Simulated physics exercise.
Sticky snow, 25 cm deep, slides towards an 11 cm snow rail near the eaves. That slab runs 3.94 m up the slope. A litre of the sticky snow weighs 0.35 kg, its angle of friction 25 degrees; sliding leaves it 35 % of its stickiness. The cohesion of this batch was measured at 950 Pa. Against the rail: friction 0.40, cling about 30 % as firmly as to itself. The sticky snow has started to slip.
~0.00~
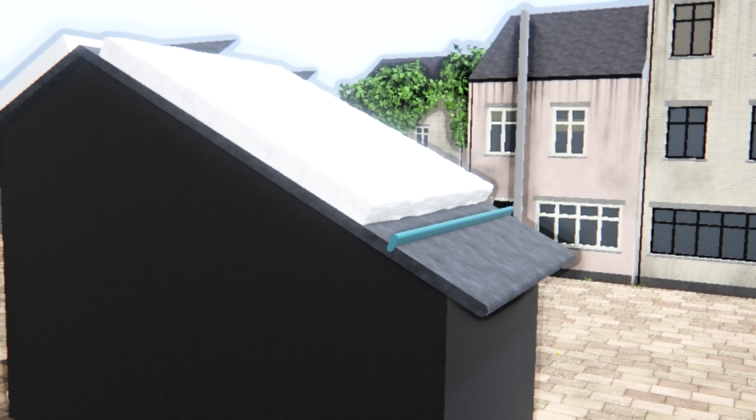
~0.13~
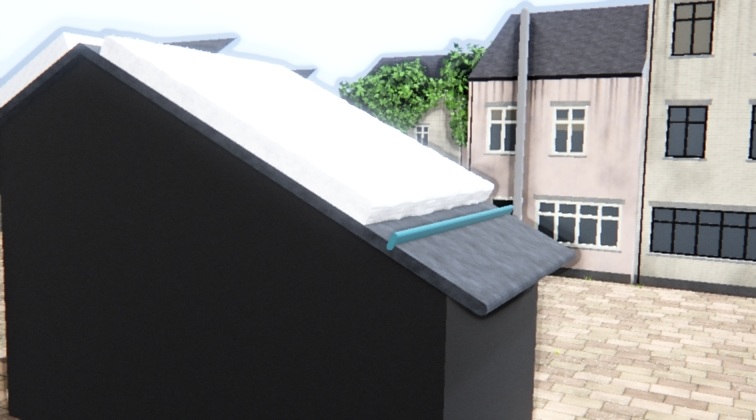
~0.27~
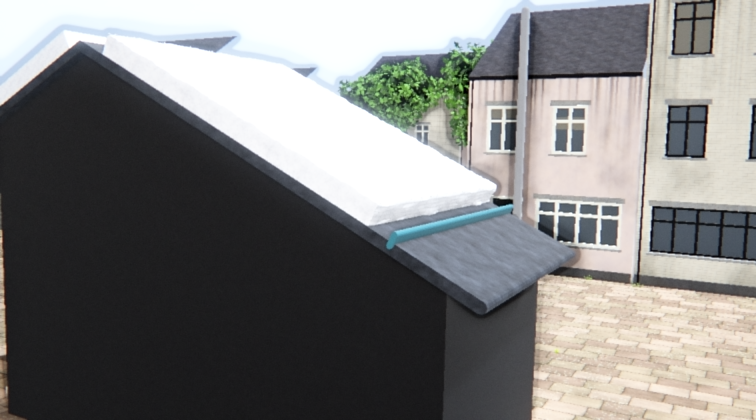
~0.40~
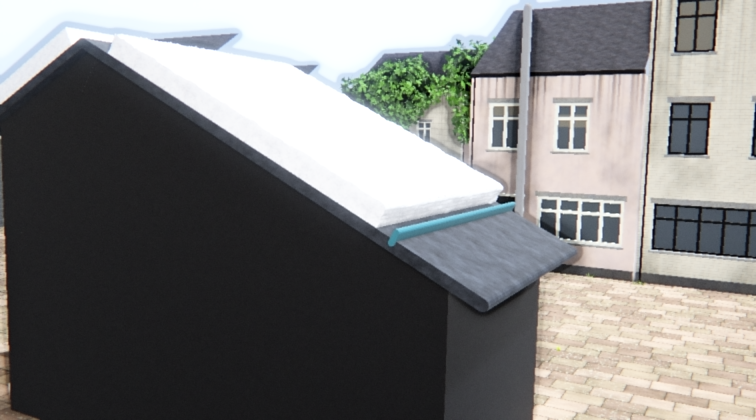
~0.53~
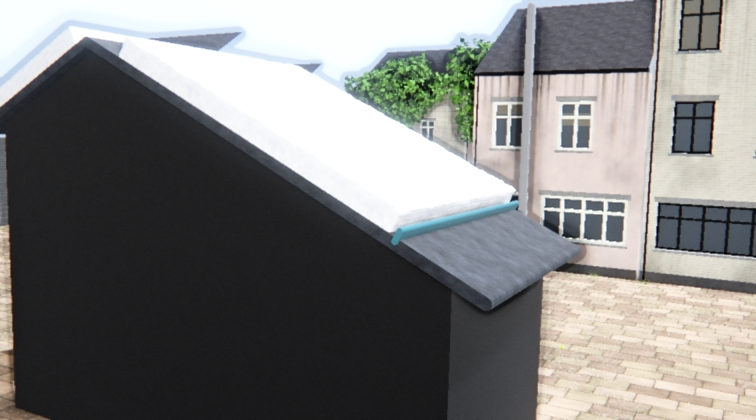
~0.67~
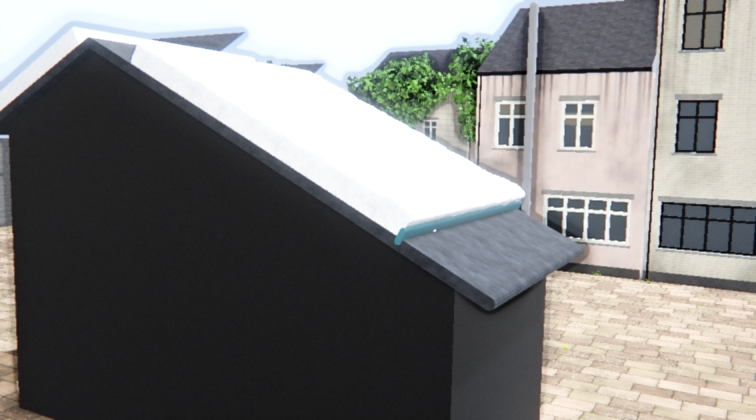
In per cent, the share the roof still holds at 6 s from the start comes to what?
Close to 63 per cent.
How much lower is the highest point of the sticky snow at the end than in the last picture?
Roughly 0.7 m.
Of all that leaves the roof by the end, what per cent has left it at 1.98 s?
Some 50 per cent.
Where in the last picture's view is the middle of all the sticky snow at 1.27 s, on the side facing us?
At about (309, 162).
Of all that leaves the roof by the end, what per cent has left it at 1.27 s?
Some 0 per cent.
After 1.27 s, 100 % of the snow is on the roof.
After 1.98 s, 83 % of the snow is on the roof.
After 2.69 s, 72 % of the snow is on the roof.
After 3.40 s, 64 % of the snow is on the roof.
After 6.00 s, 63 % of the snow is on the roof.
